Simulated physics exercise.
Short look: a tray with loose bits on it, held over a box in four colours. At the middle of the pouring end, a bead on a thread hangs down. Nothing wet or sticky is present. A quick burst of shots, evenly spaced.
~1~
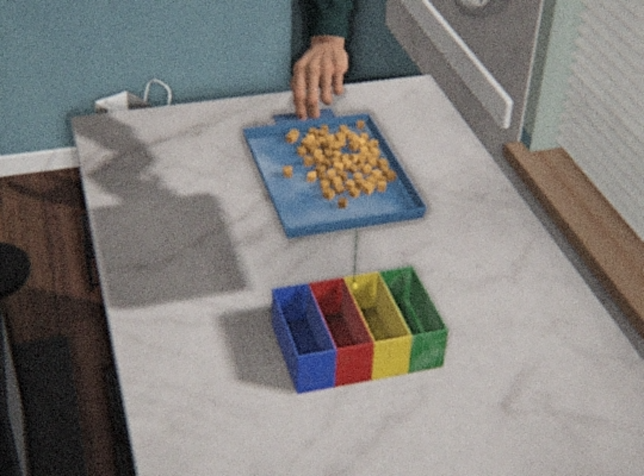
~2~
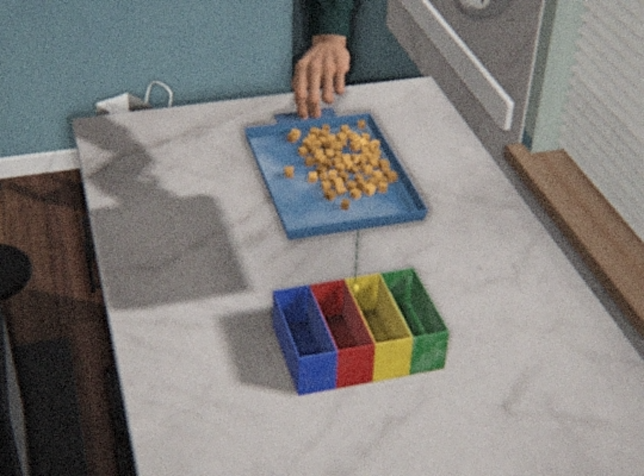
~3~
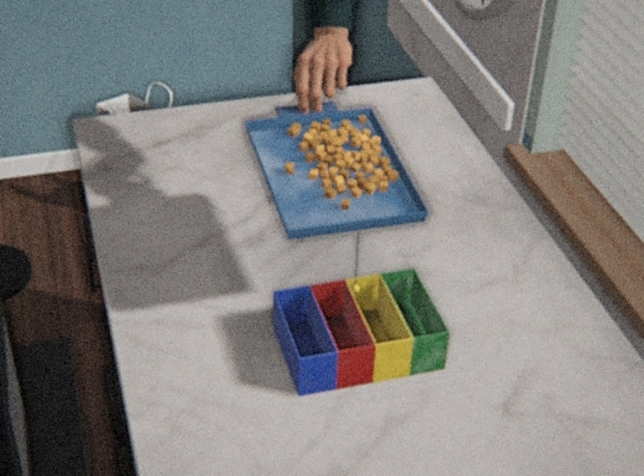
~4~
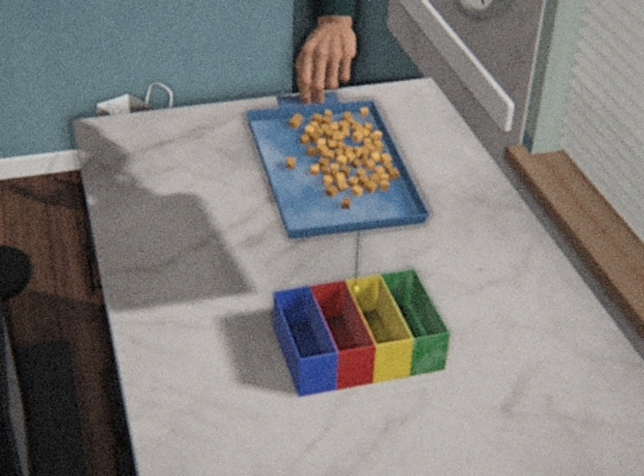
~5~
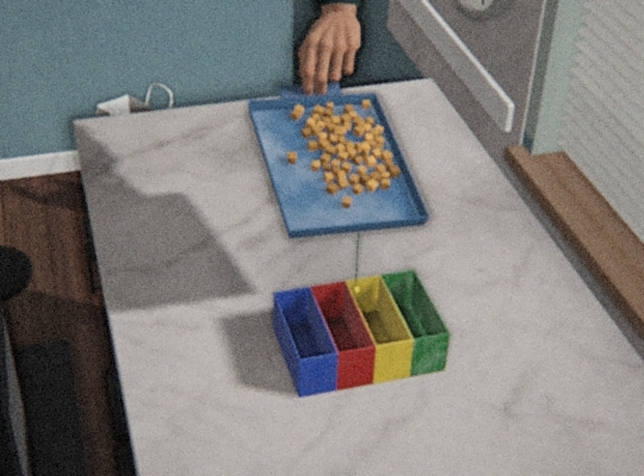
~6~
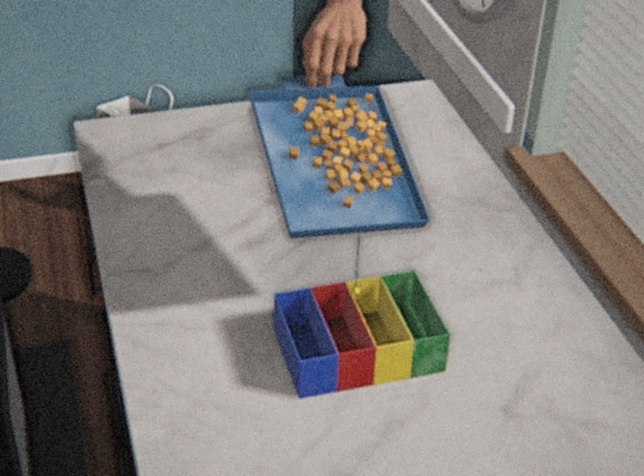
A pale marble-look table stands by a blue-green wall, seen from above at an angle by a camera that stays practically still. A hand at the far end holds a blue tray scattered with small golden-brown cubes, above an open box with blue, red, yellow and green compartments, left to right. The hand slowly lifts the tray's far end, and its near edge tilts slightly down toward the right, while the cubes barely shift.
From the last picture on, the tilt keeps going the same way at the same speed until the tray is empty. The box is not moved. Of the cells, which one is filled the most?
The green cell is filled the most.
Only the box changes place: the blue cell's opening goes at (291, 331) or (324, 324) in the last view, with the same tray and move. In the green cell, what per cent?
Trial 1 30%, trial 2 40%.
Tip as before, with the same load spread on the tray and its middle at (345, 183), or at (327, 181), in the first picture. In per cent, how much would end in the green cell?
First case: Around 30 %; second case: Around 30 %.
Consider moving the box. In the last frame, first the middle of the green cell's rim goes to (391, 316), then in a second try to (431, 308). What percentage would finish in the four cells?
Close to 40 in a hundred, followed by close to 80 in a hundred.
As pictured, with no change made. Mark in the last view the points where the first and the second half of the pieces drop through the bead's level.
For the early half I get (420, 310), and for the late half (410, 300).
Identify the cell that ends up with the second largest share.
The yellow one.
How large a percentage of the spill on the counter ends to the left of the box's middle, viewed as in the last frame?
Estimate: Roughly 0 %.
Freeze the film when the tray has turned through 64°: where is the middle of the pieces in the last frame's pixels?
Look around (392, 194) in the last picture.
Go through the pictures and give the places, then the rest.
The first frame shows corners of the pouring end (288, 227) and (424, 207), level; middle of the load (344, 159), croutons; bead on its thread (354, 286); blue cell (317, 368); red cell (354, 361); yellow cell (392, 355); green cell (428, 348).
The second frame shows corners of the pouring end (289, 229) and (425, 209), level; middle of the load (345, 159).
The third frame shows corners of the pouring end (290, 229) and (426, 211), tipped barely, lowest at the right corner; middle of the load (346, 156).
The fourth frame shows corners of the pouring end (290, 229) and (426, 213), tipped a little, lowest at the right corner; middle of the load (347, 151).
The fifth frame shows corners of the pouring end (291, 229) and (427, 216), tipped a little, lowest at the right corner; middle of the load (349, 146).
The sixth frame shows corners of the pouring end (292, 230) and (427, 218), tipped clearly, lowest at the right corner; middle of the load (351, 143); blue cell (319, 373); red cell (356, 366); yellow cell (394, 359); green cell (430, 353).
Just after the last frame, tray tipped steeply; almost all on the tray; just a few in the green cell; just a few falling or outside the box.
A moment on, tray tipped past a quarter turn; almost all on the tray; about a tenth in the green cell; just a few in the yellow cell; just a few falling or outside the box.
Further on, tray tipped past a quarter turn; roughly a third in the green cell; roughly a quarter in the yellow cell; about a tenth in the red cell; roughly a third falling or outside the box.
When it is over, tray tipped past a quarter turn; roughly a third in the green cell; roughly a quarter in the yellow cell; about a tenth in the red cell; not one in the blue cell; roughly a third outside the box.
